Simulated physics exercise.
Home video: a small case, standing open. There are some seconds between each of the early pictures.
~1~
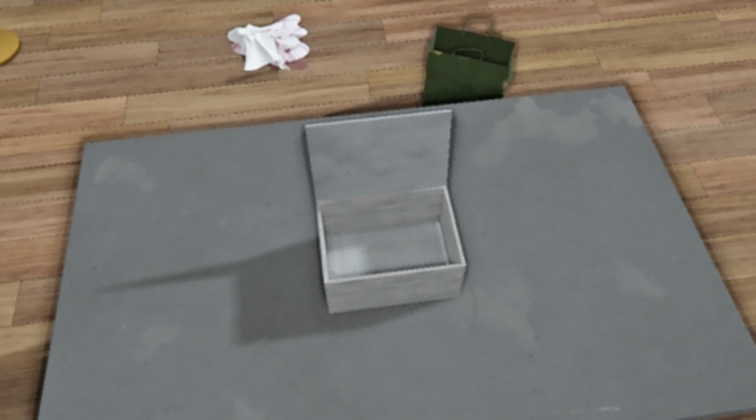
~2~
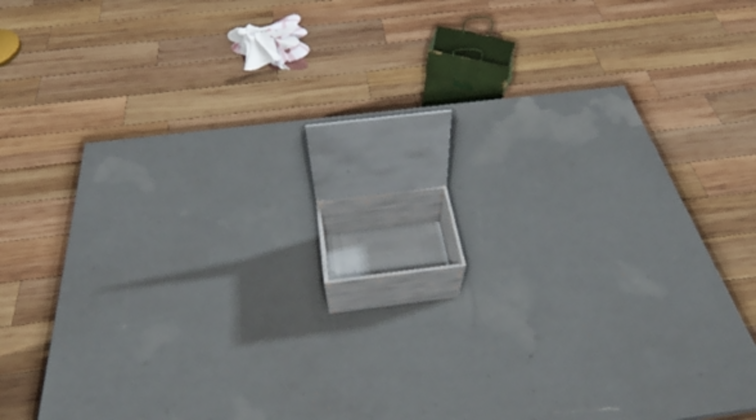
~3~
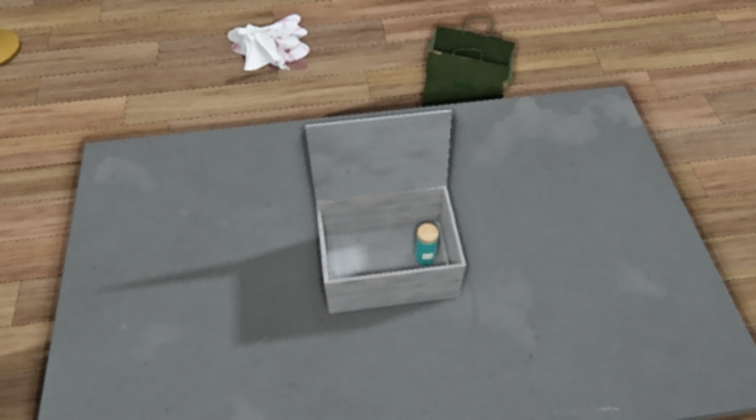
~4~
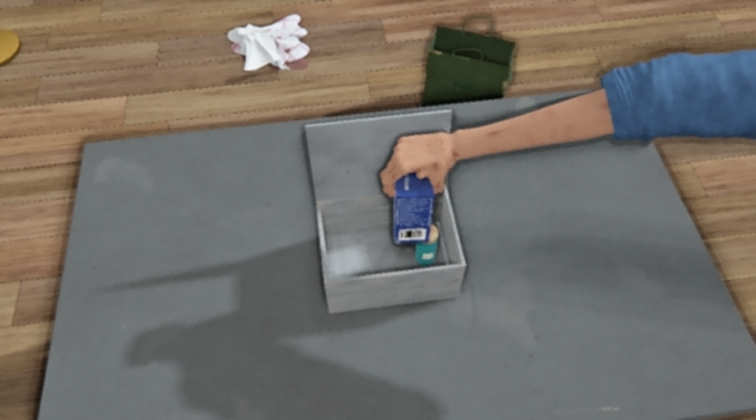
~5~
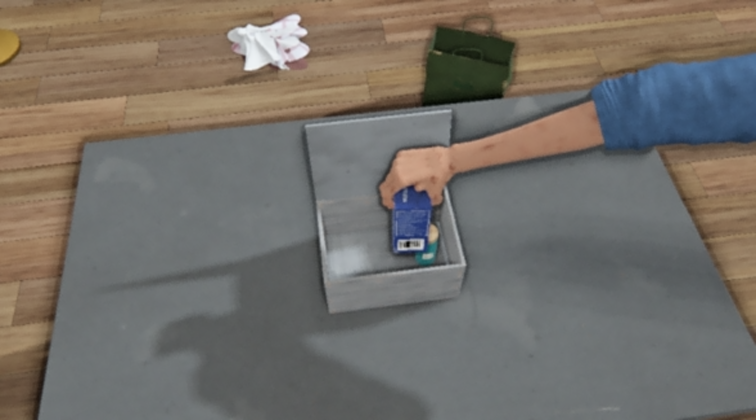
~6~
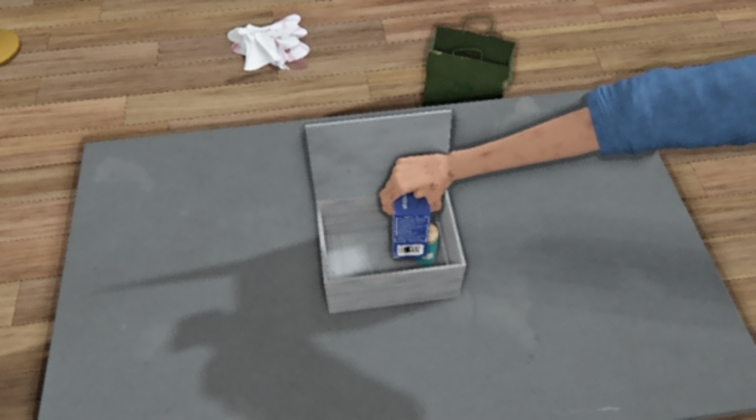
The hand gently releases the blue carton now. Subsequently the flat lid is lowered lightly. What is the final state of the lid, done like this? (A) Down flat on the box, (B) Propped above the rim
The answer is A.
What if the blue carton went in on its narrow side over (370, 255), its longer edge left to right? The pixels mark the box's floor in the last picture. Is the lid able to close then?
Lid down.
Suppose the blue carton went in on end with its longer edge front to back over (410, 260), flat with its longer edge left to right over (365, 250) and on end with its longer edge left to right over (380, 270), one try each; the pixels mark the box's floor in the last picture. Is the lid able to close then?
The first time the lid goes down fully, the second time it goes down fully, and the third time it can't shut.
Then, 0.40 s after the last picture, blue carton tipped 53° from how it was near (377, 258); turquoise shaker tipped 3° from how it was.
Then, 1.20 s after the last picture, lid starting down; blue carton on its side near (366, 252).
Then, 1.70 s after the last picture, lid 51° above the rim; blue carton on its side near (366, 252).
Then, 2.10 s after the last picture, lid 15° above the rim; blue carton on its side near (366, 252).
At rest, lid shut; tipped over in the box, blue carton; turquoise shaker in place. Seen from the same camera at the end, blue carton near (366, 252).
